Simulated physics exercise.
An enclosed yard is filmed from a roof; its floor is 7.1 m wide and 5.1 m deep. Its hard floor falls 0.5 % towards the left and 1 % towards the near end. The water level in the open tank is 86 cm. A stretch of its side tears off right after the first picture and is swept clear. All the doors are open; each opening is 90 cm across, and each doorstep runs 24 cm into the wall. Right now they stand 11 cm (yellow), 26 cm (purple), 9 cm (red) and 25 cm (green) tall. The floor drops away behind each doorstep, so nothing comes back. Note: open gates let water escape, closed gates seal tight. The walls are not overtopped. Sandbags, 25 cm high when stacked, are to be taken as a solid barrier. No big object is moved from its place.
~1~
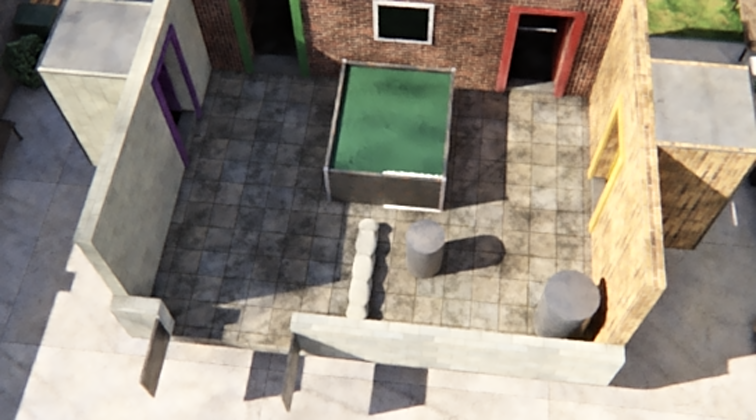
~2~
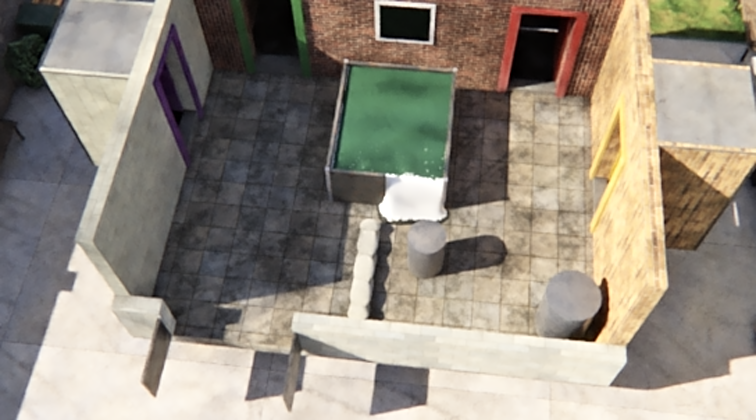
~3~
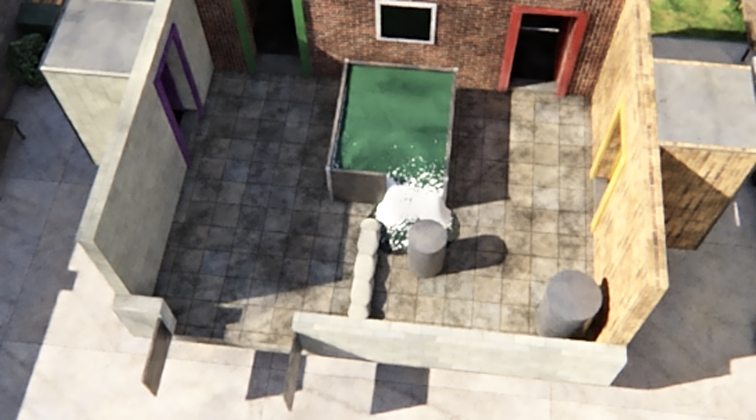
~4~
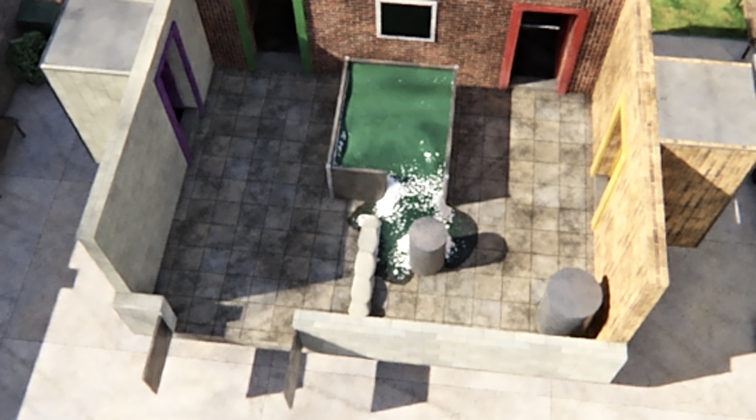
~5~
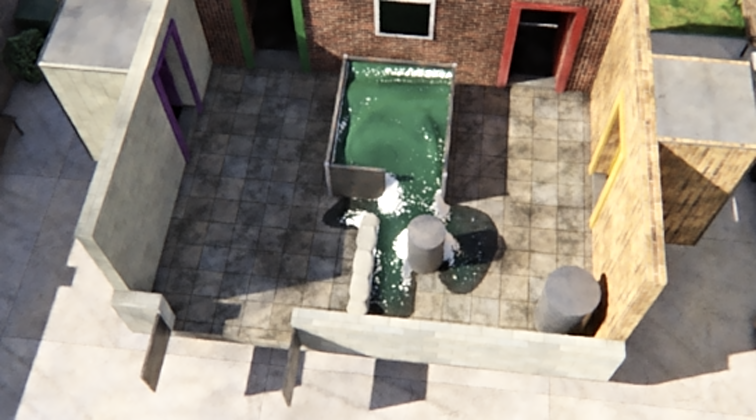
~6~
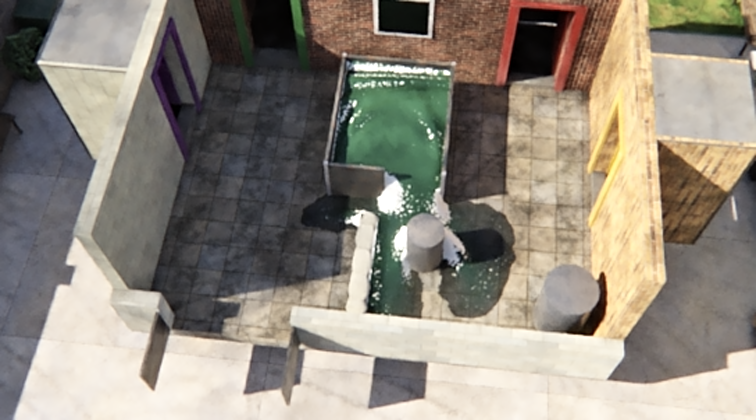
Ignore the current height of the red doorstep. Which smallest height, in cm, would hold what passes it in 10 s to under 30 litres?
It would have to be roughly 15 cm high.
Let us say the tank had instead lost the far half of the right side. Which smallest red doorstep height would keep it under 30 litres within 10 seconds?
Close to 29 cm at the least.
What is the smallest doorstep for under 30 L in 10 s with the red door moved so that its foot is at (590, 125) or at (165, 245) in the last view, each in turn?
13.0 and 8.5 cm.
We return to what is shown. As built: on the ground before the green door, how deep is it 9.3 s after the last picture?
The depth there is around 6.0 cm.
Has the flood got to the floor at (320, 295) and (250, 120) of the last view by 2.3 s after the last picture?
Note: Point one reached; point two not yet reached.
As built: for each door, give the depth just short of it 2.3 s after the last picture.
Yellow door 13 cm, purple door 0 cm, red door 0 cm, green door 0 cm.
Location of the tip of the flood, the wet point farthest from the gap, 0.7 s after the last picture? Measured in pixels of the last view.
Somewhere near the pixel (589, 357).
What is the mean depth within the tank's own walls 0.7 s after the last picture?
Average depth: Approx. 59 cm.
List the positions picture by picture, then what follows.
The first frame shows still water, 86 cm deep, in the open tank at (392, 121); the red door at (537, 57) is dry.
In the second frame, the front is at (389, 220), 0.3 m from the gap at (414, 197); 0.3 m2 of floor is wet, 86 cm left at the back.
In the third frame, water pours out at (414, 197) and has run 0.9 m, to (390, 248); about 13 cm deep outside, 86 cm at the back.
In the fourth frame, water pours out at (415, 195) and has run 1.5 m, to (397, 280); about 15 cm deep outside, 86 cm at the back.
In the fifth frame, the front is at (384, 312), 2.1 m from the gap at (413, 193); 2.9 m2 of floor is wet, 78 cm left at the back.
In the sixth frame, water pours out at (412, 191) and has run 2.5 m, to a hidden place; about 7 cm deep outside, 72 cm at the back; the red door at (538, 51), 3.2 m from the gap, is still 2.8 m from the nearest water.
Then, 0.7 s after the last picture water covers 35 % of the floor, deepest (64 cm) near (424, 236); it has not reached the red door.
Then, 2.3 s after the last picture water covers 55 % of the floor, deepest (46 cm) near (589, 357); it has not reached the red door.
Then, 9.3 s after the last picture water covers 95 % of the floor, deepest (19 cm) near (457, 99); 16 cm at the red door, 147 litres in over its 9 cm doorstep.
At the red door as built, the water peaked near 20 cm, 4.3 s after the last picture.
With a doorstep of 12 cm, 73 litres would have come in within the 10 s; with 16.5 cm, 14 litres. So under 30 litres takes about 15 cm.
